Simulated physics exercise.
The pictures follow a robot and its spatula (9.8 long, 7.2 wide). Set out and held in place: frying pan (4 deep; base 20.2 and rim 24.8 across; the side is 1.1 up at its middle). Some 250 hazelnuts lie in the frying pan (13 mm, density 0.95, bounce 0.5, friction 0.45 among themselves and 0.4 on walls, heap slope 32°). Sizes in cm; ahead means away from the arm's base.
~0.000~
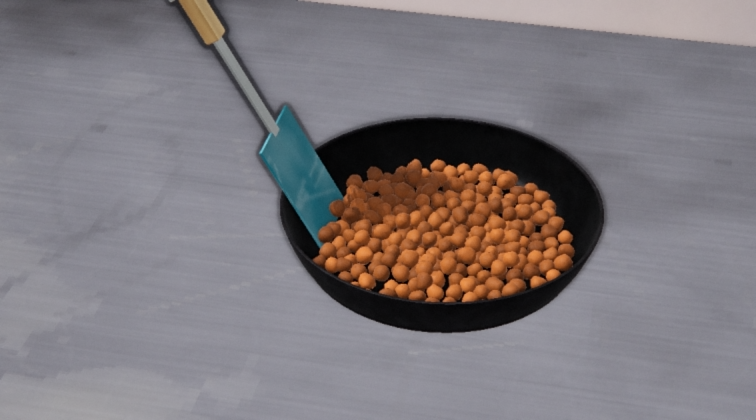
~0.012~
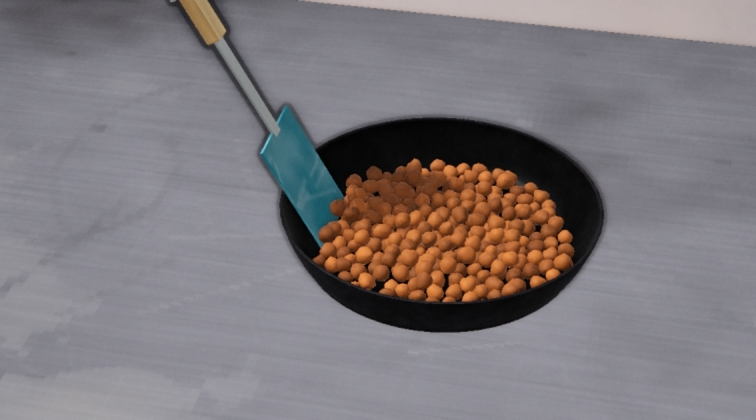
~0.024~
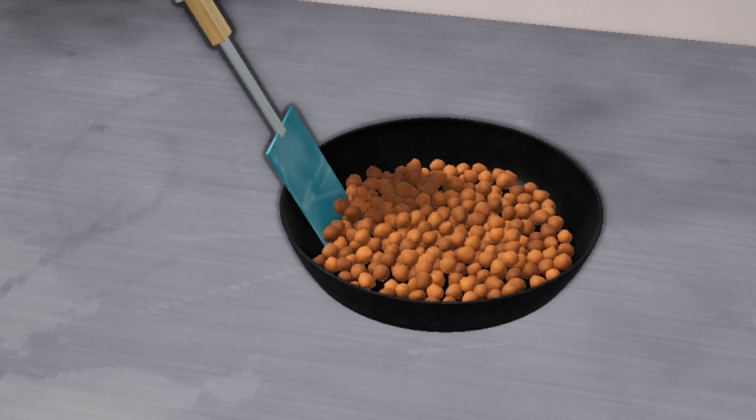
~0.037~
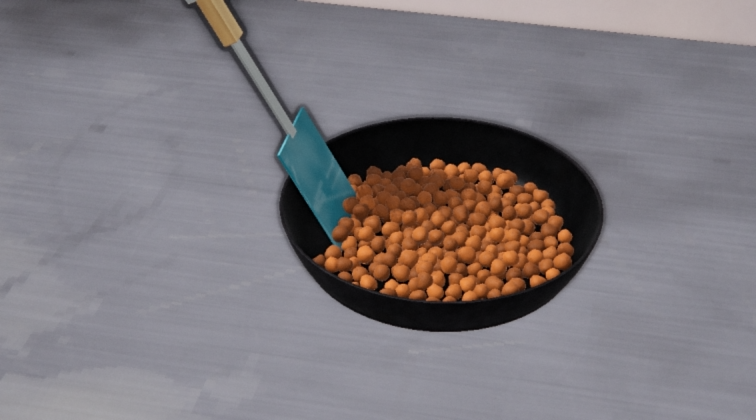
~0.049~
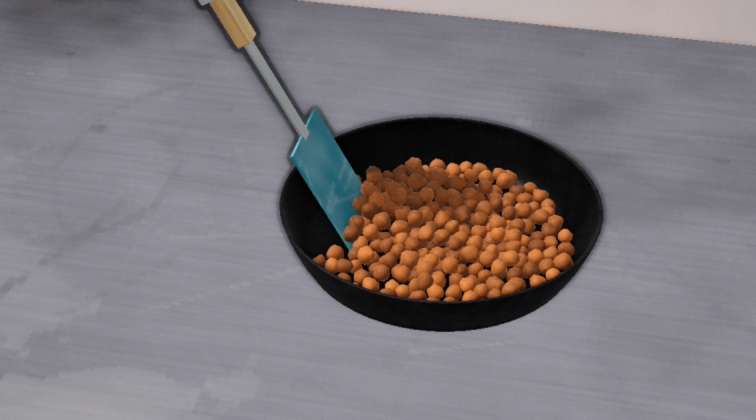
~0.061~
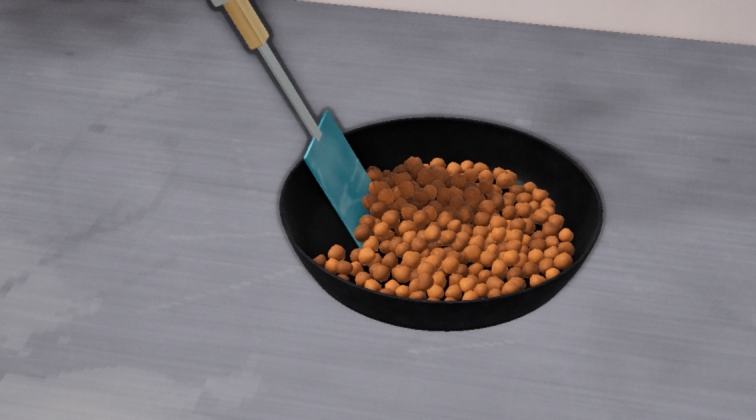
In a black frying pan on a gray streaked surface, a blue spatula with a wooden handle rested at the left edge of a heap of round brown nuts, then slid slowly right, nudging some along.
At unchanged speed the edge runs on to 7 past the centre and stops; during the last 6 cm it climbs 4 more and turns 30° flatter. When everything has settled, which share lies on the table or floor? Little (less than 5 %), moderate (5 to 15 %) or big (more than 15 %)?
On the table or floor the share is moderate, 5 to 15 %.
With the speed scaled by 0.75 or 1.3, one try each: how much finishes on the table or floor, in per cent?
Some 0 and 15 per cent.
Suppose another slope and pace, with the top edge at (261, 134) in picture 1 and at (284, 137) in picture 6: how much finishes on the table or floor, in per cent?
Some 0 per cent.
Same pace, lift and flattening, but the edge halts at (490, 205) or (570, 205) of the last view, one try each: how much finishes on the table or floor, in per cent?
Some 0 and 15 per cent.
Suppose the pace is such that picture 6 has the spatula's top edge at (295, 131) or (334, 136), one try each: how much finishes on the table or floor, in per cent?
Some 0 and 15 per cent.
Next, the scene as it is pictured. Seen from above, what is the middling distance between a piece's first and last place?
Roughly 3 cm.
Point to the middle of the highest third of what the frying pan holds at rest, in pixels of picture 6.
Near (537, 230).
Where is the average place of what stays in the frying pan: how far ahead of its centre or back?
About 4.0 cm ahead.
After 0.11 s, sloping 61°, highest piece 6 above the table; 253 in the frying pan.
After 0.16 s, sloping 50°, highest piece 6 above the table; 253 in the frying pan.
After 0.38 s, sloping 31°, highest piece 6 above the table; 235 in the frying pan, 17 on the table or floor, 1 on the blade or in flight.
After 1.43 s, sloping 31°, highest piece 4 above the table; 233 in the frying pan, 20 on the table or floor.
At rest, 233 in the frying pan, 20 on the table or floor. That is 8 % on the table or floor.
